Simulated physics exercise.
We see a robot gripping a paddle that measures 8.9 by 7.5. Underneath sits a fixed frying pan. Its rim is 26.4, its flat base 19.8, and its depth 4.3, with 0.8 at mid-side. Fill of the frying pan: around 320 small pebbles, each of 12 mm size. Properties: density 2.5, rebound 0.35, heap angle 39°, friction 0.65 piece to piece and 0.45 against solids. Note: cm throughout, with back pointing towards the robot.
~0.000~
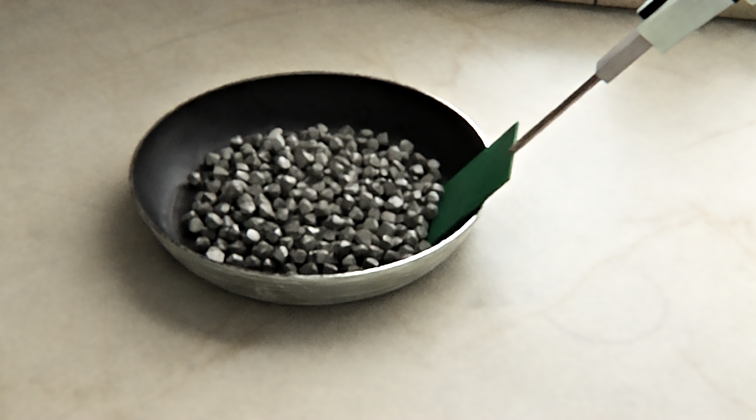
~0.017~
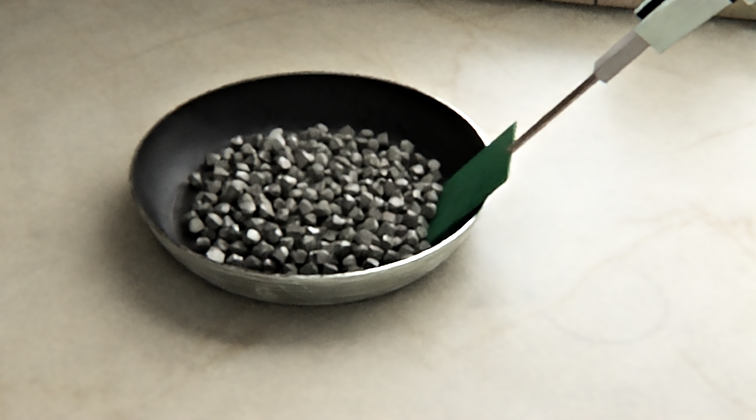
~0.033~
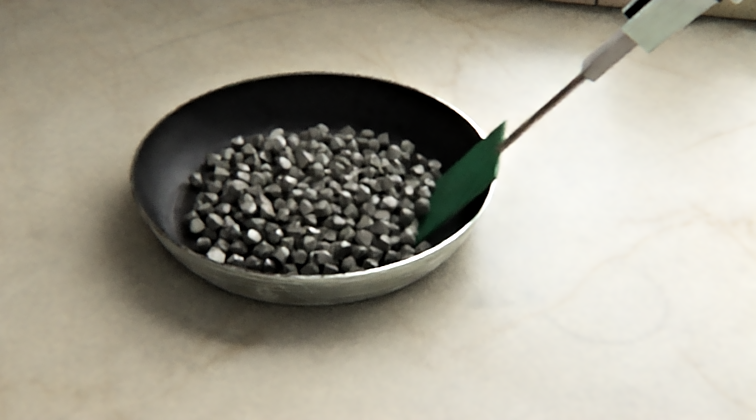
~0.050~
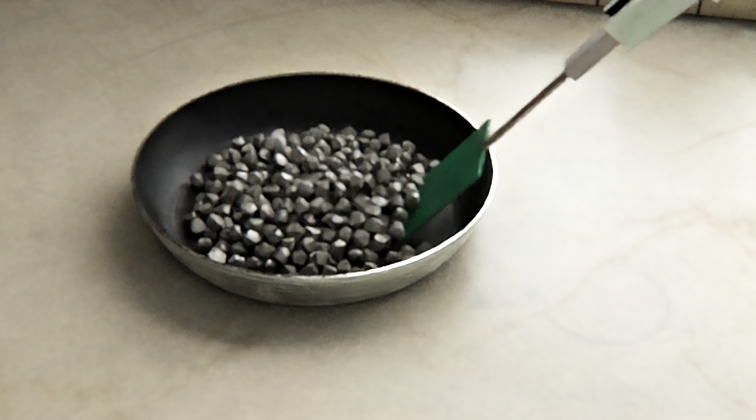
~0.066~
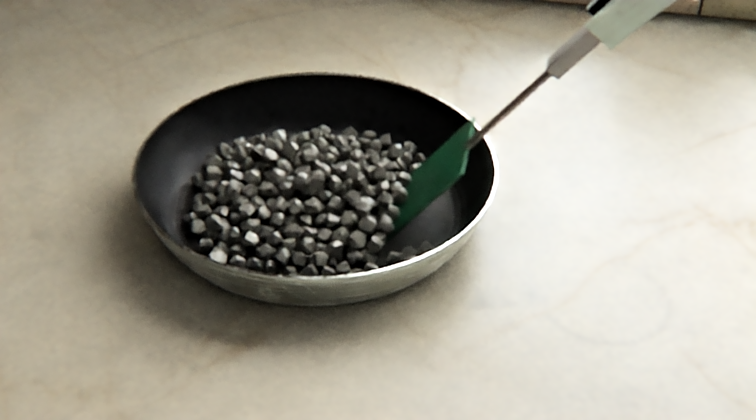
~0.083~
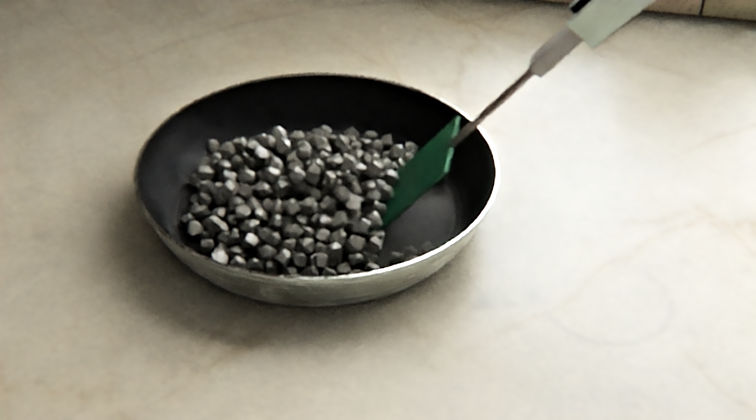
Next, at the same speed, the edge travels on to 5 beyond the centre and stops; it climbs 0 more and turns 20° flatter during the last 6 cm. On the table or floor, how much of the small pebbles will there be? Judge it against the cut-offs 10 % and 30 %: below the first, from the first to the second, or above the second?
Below 10 %.
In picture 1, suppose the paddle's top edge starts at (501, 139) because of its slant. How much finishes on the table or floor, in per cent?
0 percent or thereabouts.
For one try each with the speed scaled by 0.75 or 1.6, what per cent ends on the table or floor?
Roughly 0 percent for the first try, 0 percent for the second.
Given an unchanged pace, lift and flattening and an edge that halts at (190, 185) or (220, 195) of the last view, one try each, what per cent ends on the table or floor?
I'd say some 5 per cent, then some 0 per cent.
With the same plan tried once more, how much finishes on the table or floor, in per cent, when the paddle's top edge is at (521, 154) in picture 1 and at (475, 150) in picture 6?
Roughly 0 percent ends up there.
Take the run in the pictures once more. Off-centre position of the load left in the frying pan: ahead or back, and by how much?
Ahead of centre, roughly 4.5 centimetres.
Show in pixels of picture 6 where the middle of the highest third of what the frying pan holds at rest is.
It is centred near (215, 171) in the last view.
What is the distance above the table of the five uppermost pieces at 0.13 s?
About 4 centimetres.
By 0.13 s, sloping 51°, highest piece 5 above the table; 316 in the frying pan.
By 0.17 s, sloping 42°, highest piece 5 above the table; 316 in the frying pan.
By 0.39 s, sloping 32°, highest piece 4 above the table; 316 in the frying pan.
By 1.44 s, sloping 32°, highest piece 4 above the table; 316 in the frying pan.
Final count, 316 in the frying pan. That is 0 % on the table or floor.
